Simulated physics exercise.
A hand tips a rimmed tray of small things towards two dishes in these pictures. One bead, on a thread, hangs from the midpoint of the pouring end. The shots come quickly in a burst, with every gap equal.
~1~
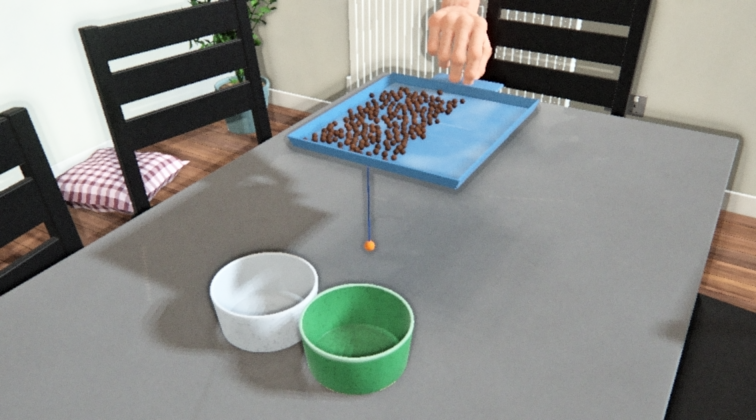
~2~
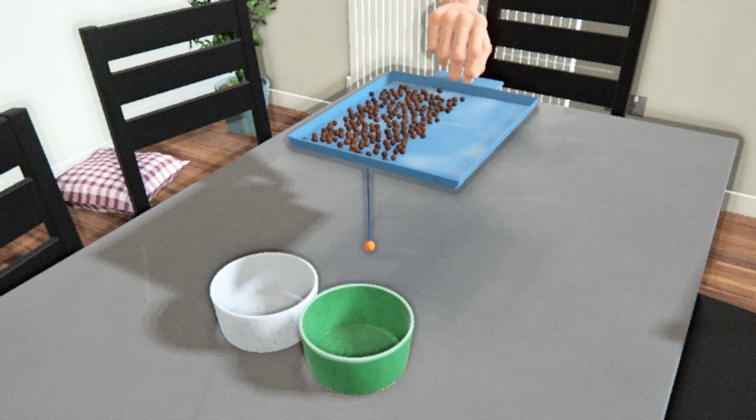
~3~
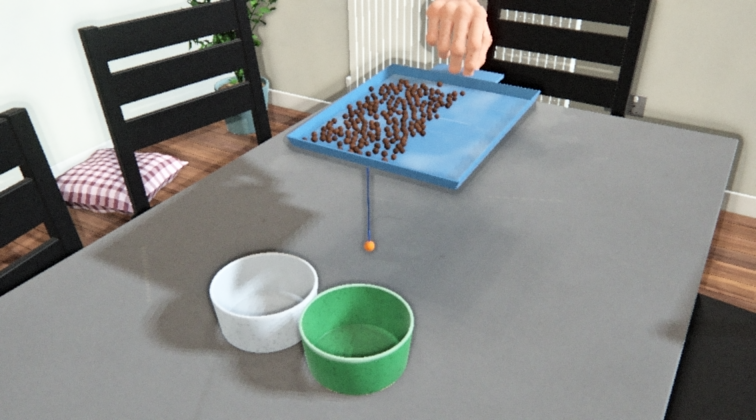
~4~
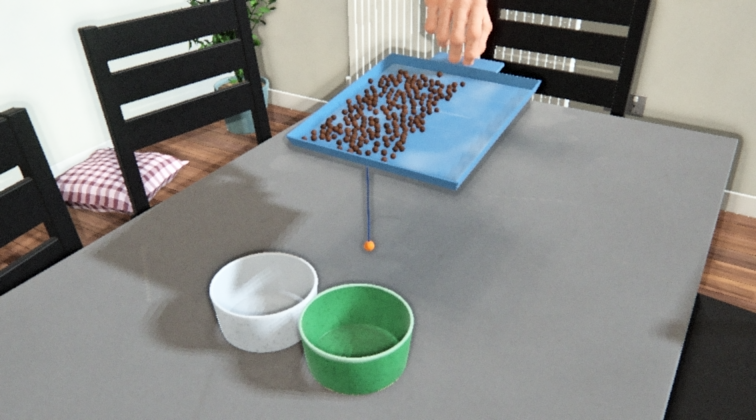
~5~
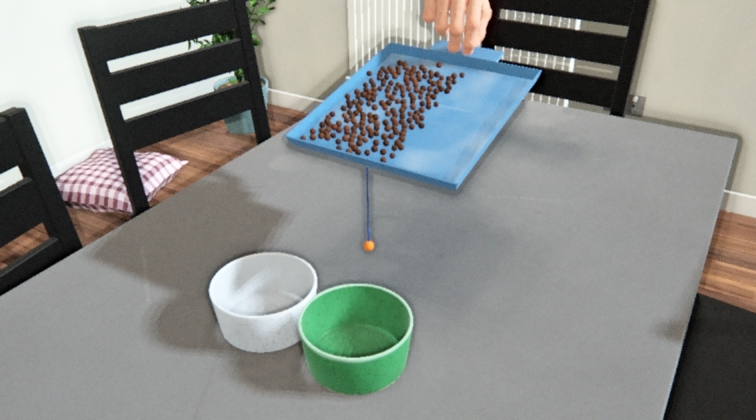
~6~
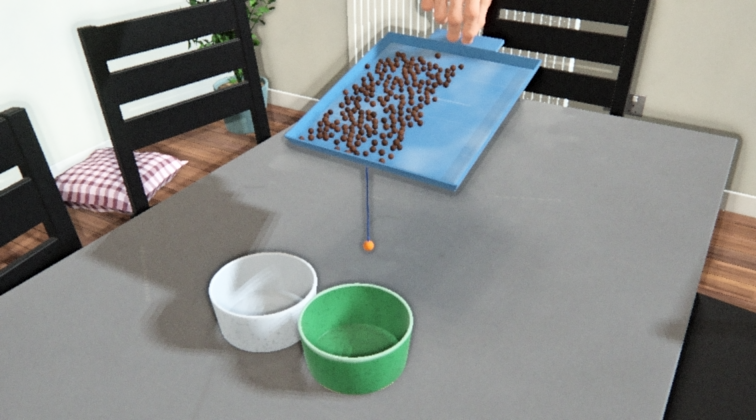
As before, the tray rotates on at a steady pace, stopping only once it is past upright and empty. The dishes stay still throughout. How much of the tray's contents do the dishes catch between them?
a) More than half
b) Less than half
Less than half.
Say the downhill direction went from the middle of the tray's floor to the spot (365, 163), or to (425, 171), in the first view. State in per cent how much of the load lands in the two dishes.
First case about 20 percent; second case about 0 percent.
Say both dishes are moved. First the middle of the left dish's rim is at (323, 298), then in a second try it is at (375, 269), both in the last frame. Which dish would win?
In the first position the left of the two, in the second the left of the two.
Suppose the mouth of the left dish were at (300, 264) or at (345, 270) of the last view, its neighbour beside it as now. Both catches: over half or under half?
Well, in excess of half at the first spot and in excess of half at the second.
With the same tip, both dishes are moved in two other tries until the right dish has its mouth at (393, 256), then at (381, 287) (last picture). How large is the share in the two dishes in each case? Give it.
Roughly 20% first, roughly 90% second.
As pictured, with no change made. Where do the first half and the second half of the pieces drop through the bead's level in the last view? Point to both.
The leading part at (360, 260), the rest of it at (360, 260).
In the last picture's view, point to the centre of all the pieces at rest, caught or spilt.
Around (375, 314).
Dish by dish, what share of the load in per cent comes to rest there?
Final share: Left dish at 10 per cent, right dish at 10 per cent.
Soon after the last picture, tray tipped steeply; most on the tray; a stray few in the right dish; a stray few in the left dish; a small part outside both; a stray few in the air.
A little later, tray tipped past a quarter turn; a small part in the right dish; a small part in the left dish; most outside both; a stray few in the air.
Later still, tray tipped past a quarter turn; a small part in the right dish; a small part in the left dish; most outside both.
At rest, tray tipped past a quarter turn; a small part in the right dish; a small part in the left dish; most outside both.
